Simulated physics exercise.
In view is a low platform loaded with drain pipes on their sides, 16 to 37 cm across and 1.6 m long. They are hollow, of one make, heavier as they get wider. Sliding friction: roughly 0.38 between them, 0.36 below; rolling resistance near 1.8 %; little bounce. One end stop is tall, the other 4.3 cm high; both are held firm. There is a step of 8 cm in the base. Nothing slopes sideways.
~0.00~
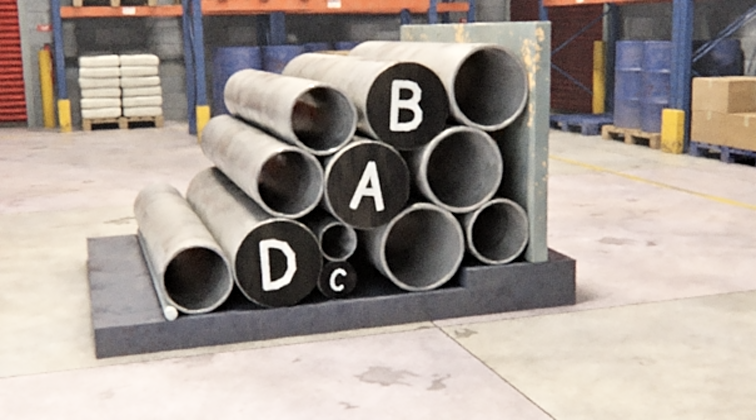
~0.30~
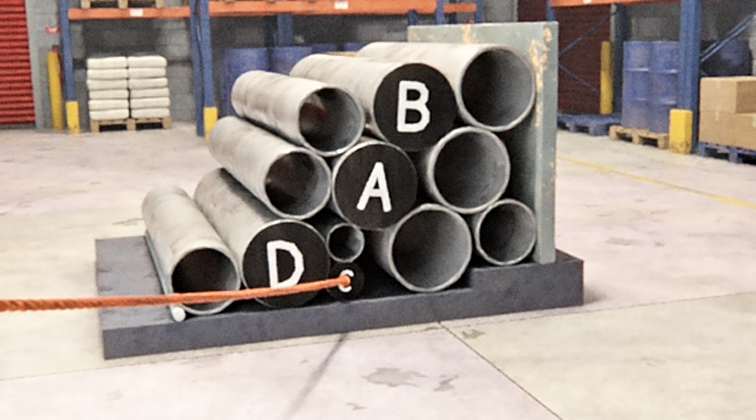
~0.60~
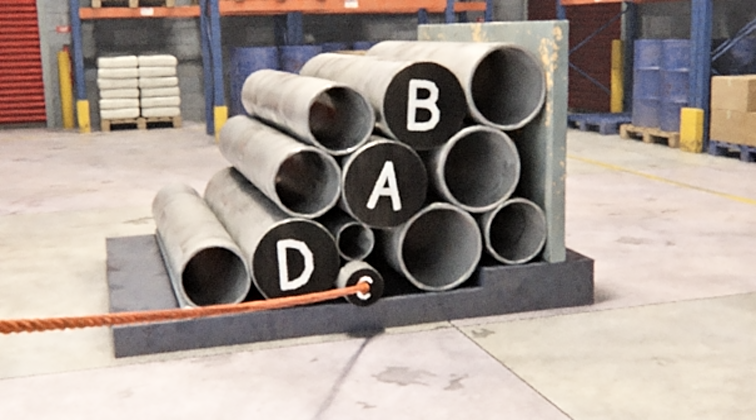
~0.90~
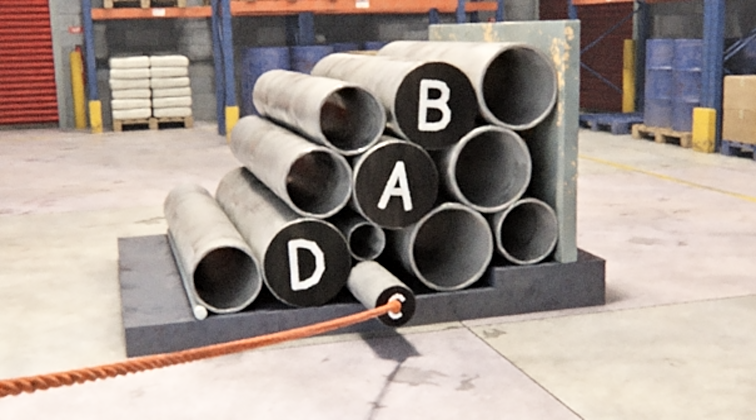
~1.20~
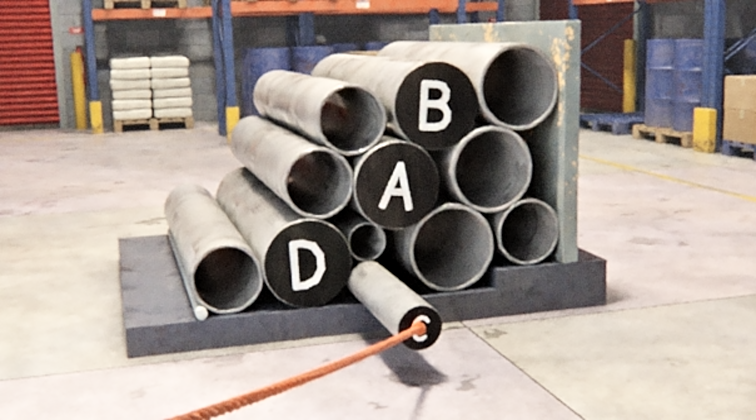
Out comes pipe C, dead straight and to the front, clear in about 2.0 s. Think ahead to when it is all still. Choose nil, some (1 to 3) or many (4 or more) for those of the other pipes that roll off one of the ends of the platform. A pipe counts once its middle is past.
Some.
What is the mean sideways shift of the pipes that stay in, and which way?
About 0 cm to the left.
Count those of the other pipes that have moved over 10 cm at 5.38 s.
5 by then.
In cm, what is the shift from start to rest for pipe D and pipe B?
Pipe D: 0, pipe B: 10.
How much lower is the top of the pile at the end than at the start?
Some 0 cm lower.
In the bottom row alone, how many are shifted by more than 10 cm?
0 of them.
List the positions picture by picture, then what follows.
In the first frame, 12 pipes, 5 on the base, highest (491, 88); D (279, 264), C (338, 280), A (368, 186), B (407, 106); left round bar (4.3 cm) (171, 309); right wall (1.0 m) (542, 121).
In the second frame, pipe C has not moved yet, at (345, 281); the rest still.
In the third frame, pipe C is 13 cm out, at (364, 288); the rest still.
In the fourth frame, pipe C is 41 cm out, at (395, 306); the rest still.
In the fifth frame, pipe C is 68 cm out, at (420, 328); the rest still.
After 2.42 s, 1 now displaced over 10 cm; not one off the ends of the platform; the one last seen at (319, 184) in place.
After 2.92 s, 5 now displaced over 10 cm; not one off the ends of the platform; the one last seen at (319, 184) 29 cm left and 8 cm down.
After 3.50 s, 5 now displaced over 10 cm; not one off the ends of the platform; the one last seen at (319, 184) 73 cm left and 34 cm down.
After 5.38 s, 5 now displaced over 10 cm; 1 off the left end of the platform; the one last seen at (319, 184) rolled far off to the left.
All still by 6.6 s, 5 moved over 10 cm; 2 off the left end of the platform; the one last seen at (319, 184) rolled far off to the left; top of the pile 1.1 m high, from 1.1 m.
